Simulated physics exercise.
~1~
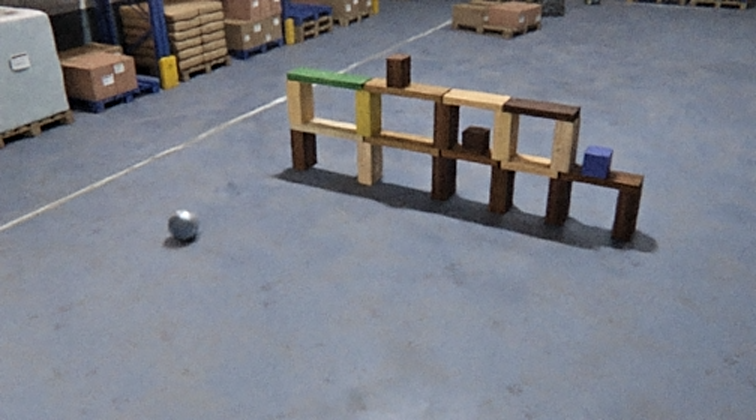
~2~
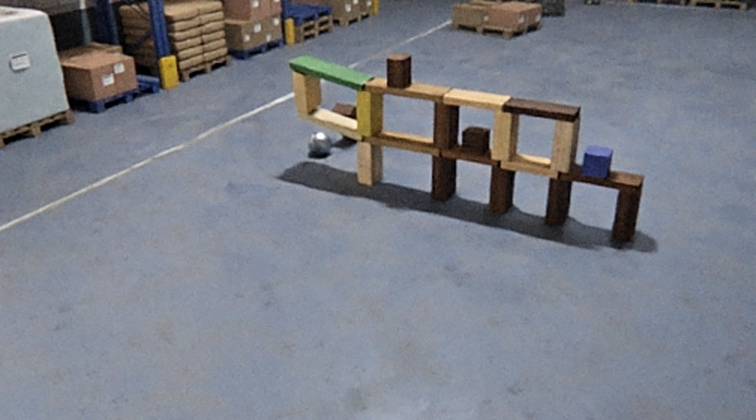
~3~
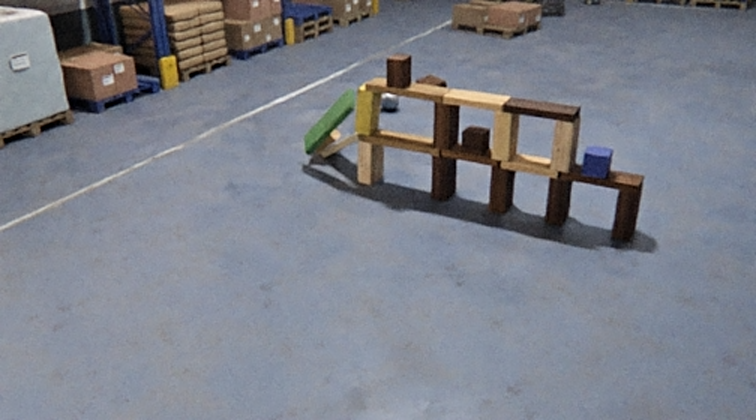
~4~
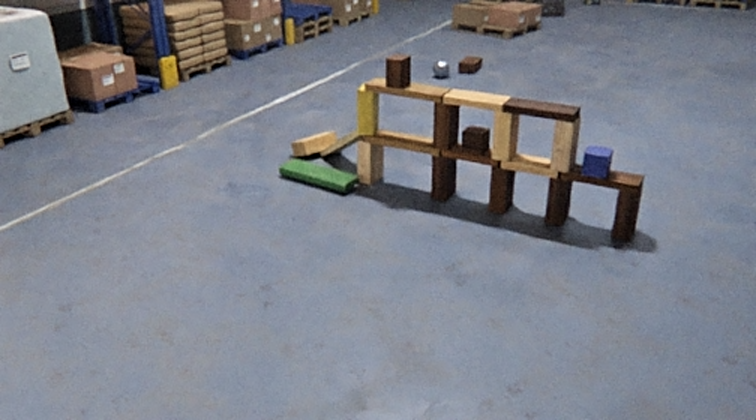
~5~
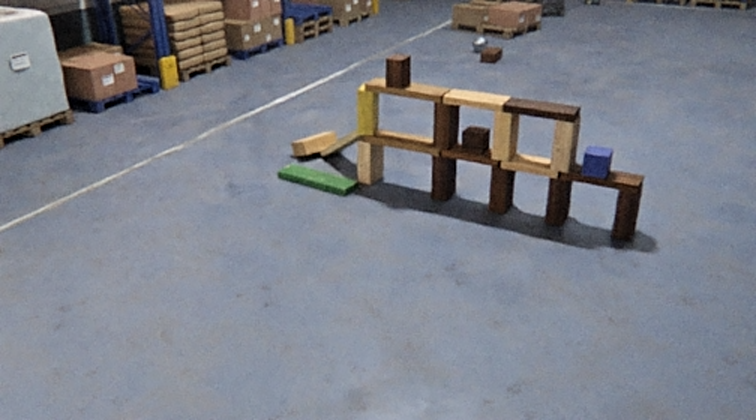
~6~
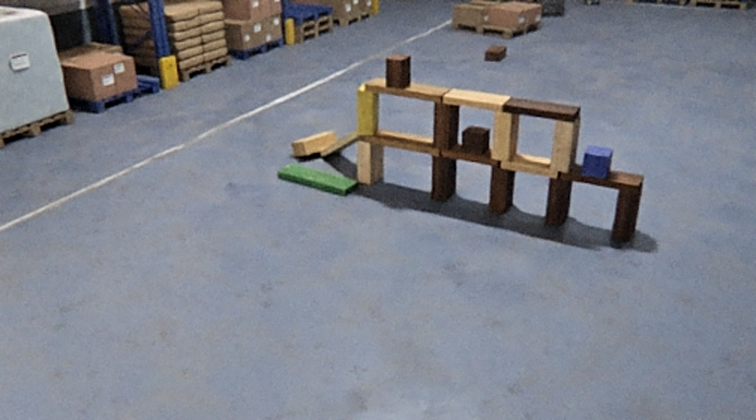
A warehouse with a blue-grey floor, pallets of boxes and sacks at the back left, is seen from a raised, still viewpoint. A two-level row of wooden posts and planks stands across the middle, with a green plank at its upper left, a yellow post beside it and a blue block at right. A steel ball rolls in from the left and knocks out the dark post at the left end. The green plank tips and drops, landing upside down beside a fallen pale piece. Ball and dark post travel away behind, and the ball disappears while the rest stays standing.
